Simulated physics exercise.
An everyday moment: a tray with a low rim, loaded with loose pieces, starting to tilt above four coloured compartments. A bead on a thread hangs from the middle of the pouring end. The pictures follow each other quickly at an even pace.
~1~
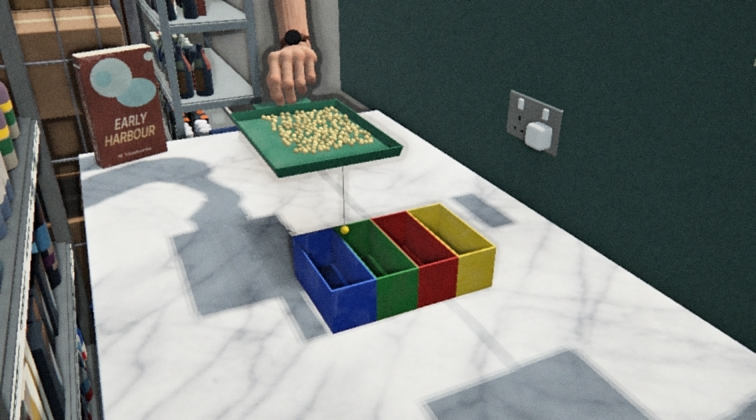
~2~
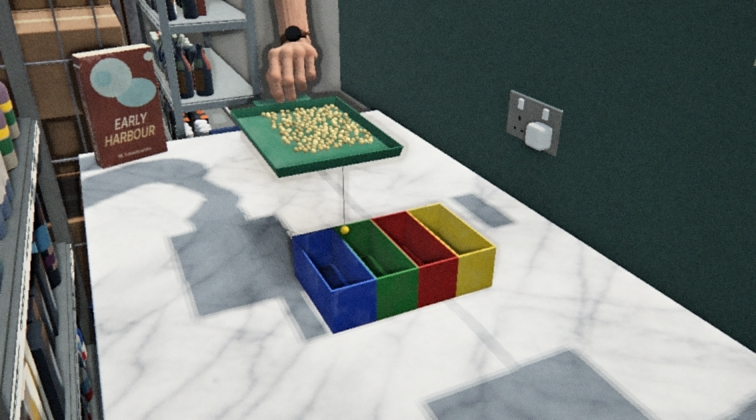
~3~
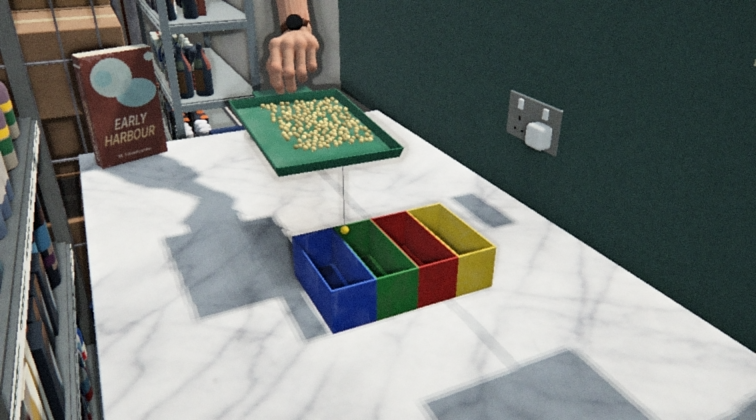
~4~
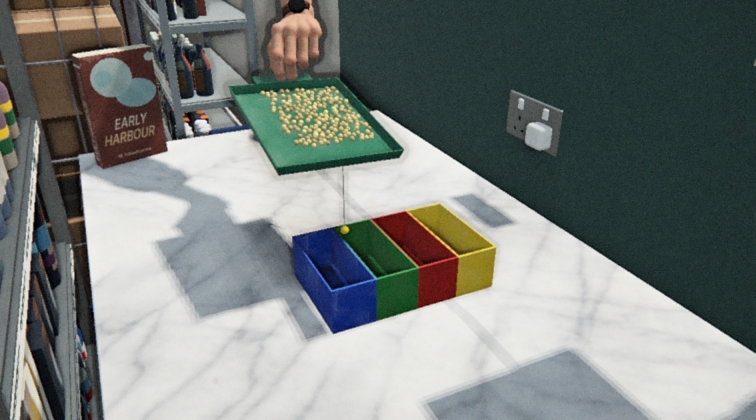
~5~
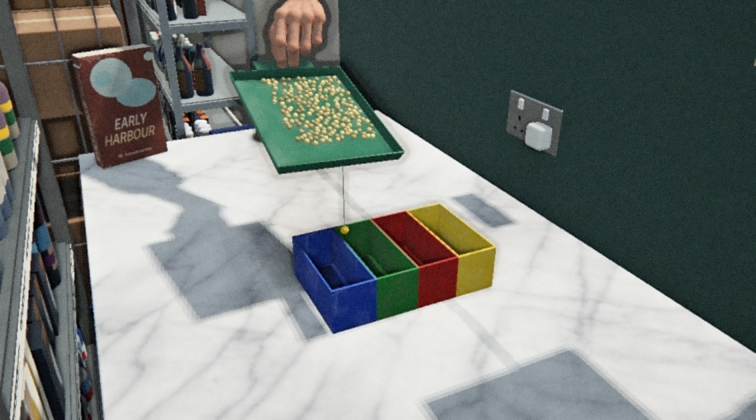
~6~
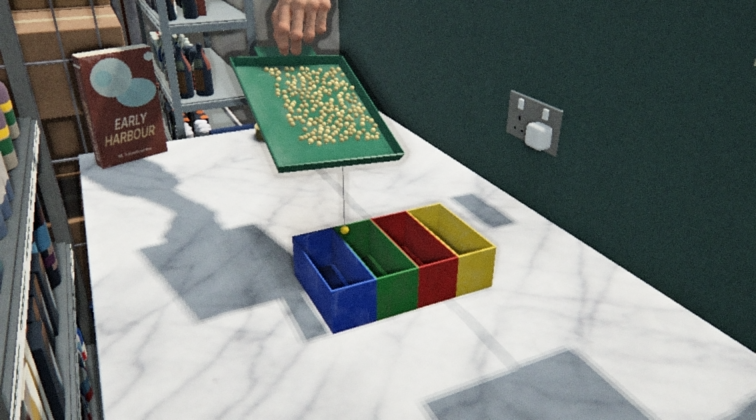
The footage shows a hand behind a green tray of soya beans above blue, green, red and yellow compartments; the tray's far side rises, tilting it toward its lower right corner, and the beans begin shifting across it.
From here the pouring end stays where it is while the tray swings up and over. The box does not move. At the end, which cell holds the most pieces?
The red cell gets the most.
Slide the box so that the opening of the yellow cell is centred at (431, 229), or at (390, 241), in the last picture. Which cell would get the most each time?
In turn: Red; the cell in yellow.
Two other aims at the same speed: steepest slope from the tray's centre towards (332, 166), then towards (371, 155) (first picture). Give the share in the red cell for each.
Roughly 0 per cent, and 80 per cent.
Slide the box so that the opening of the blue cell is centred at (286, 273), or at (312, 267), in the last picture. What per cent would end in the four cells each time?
About 100 and 100 per cent.
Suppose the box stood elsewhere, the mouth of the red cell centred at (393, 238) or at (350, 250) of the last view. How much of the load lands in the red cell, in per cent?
Roughly 70 per cent, and 10 per cent.
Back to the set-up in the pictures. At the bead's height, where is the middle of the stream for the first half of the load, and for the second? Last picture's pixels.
Around (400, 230) and then (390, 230).
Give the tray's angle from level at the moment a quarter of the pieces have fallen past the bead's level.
Around 70° of tilt.
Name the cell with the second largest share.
The runner-up: That green cell.
Soon, tray tipped steeply; about two thirds on the tray; about a quarter in the red cell; a small part in the green cell; a stray few in the blue cell; a stray few in the yellow cell; a small part falling or outside the box.
A while on, tray tipped past a quarter turn; a stray few on the tray; about half in the red cell; about a third in the green cell; a stray few in the blue cell; a stray few in the yellow cell; a small part falling or outside the box.
Towards the end, tray tipped past a quarter turn; about two thirds in the red cell; about a third in the green cell; a stray few in the blue cell; a stray few in the yellow cell; a stray few falling or outside the box.
Finally, tray tipped past a quarter turn; about two thirds in the red cell; about a third in the green cell; a stray few in the blue cell; a stray few in the yellow cell; a stray few outside the box.
